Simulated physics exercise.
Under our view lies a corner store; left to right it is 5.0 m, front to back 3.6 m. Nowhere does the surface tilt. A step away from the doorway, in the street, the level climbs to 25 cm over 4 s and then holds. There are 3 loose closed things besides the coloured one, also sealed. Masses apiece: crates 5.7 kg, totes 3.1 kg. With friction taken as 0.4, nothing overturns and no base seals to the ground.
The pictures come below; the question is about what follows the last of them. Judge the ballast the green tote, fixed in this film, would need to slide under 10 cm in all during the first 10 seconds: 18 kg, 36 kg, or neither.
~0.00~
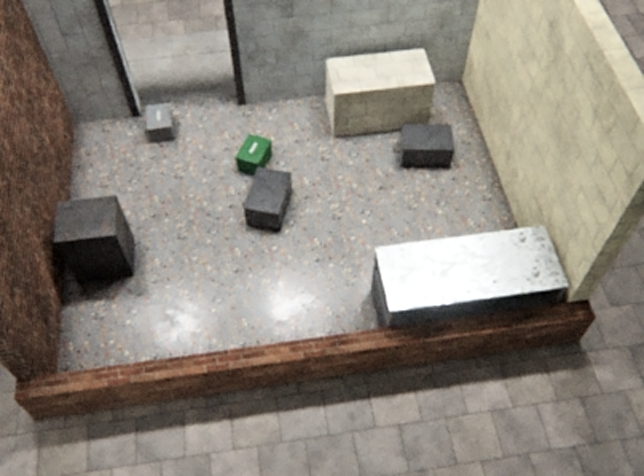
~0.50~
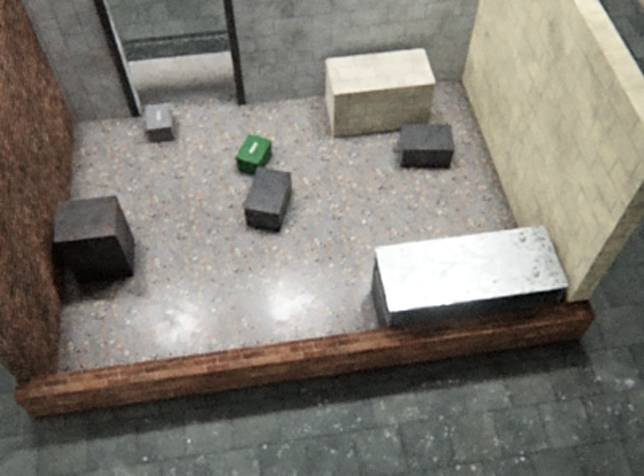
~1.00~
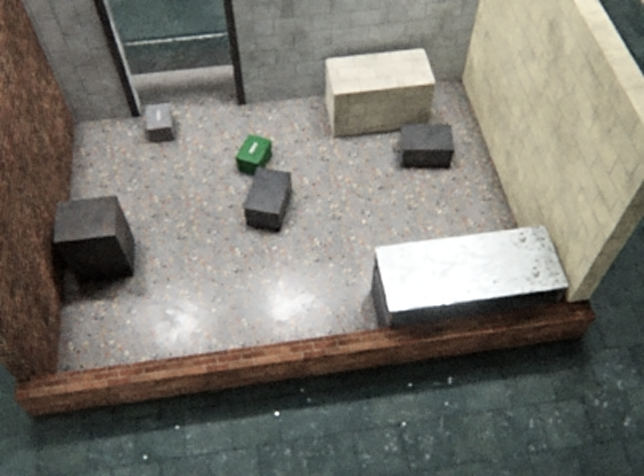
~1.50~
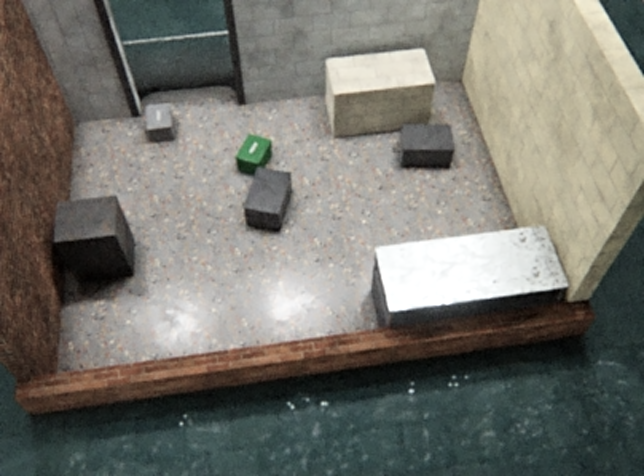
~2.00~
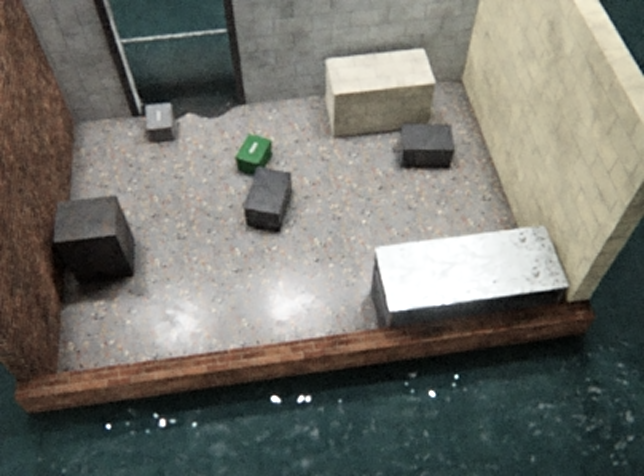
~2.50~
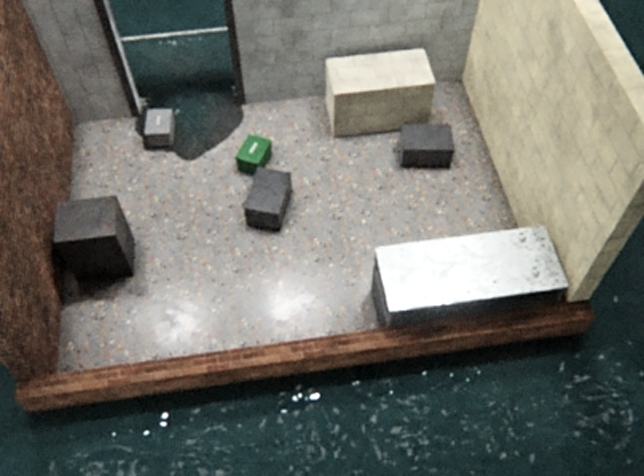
Judgement: 36 kg is required.
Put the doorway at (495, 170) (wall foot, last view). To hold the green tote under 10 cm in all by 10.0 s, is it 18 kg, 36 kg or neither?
In that setup just the second mass works.
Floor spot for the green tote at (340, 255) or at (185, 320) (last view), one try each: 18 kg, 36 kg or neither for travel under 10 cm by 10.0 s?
Respectively, the heavy option is needed and the heavy option is needed.
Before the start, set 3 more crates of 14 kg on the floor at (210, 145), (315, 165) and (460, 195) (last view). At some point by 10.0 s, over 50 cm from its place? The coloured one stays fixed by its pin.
Listed in order, they go over the bar, beneath the bar, beneath the bar.
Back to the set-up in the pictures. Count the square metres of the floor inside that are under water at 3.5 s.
I'd put it close to 3.5 m2.
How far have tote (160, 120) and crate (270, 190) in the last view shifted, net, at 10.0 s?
Shifts: 100 cm / 50 cm.
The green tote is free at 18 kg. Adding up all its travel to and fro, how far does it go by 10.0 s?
Total path: Approx. 40 cm.
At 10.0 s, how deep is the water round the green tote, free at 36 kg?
Something like 12 centimetres.
After 3.5 s the green tote would be 0 cm from its start with 18 kg and 0 cm from its start with 36 kg; 4 cm of water round it then.
After 4.5 s the green tote would be 7 cm from its start with 18 kg and 0 cm from its start with 36 kg; 7 cm of water round it then.
After 7.0 s the green tote would be 40 cm from its start with 18 kg and 0 cm from its start with 36 kg; 8 cm of water round it then.
After 10.0 s the green tote would be 40 cm from its start with 18 kg and 0 cm from its start with 36 kg; 12 cm of water round it then.
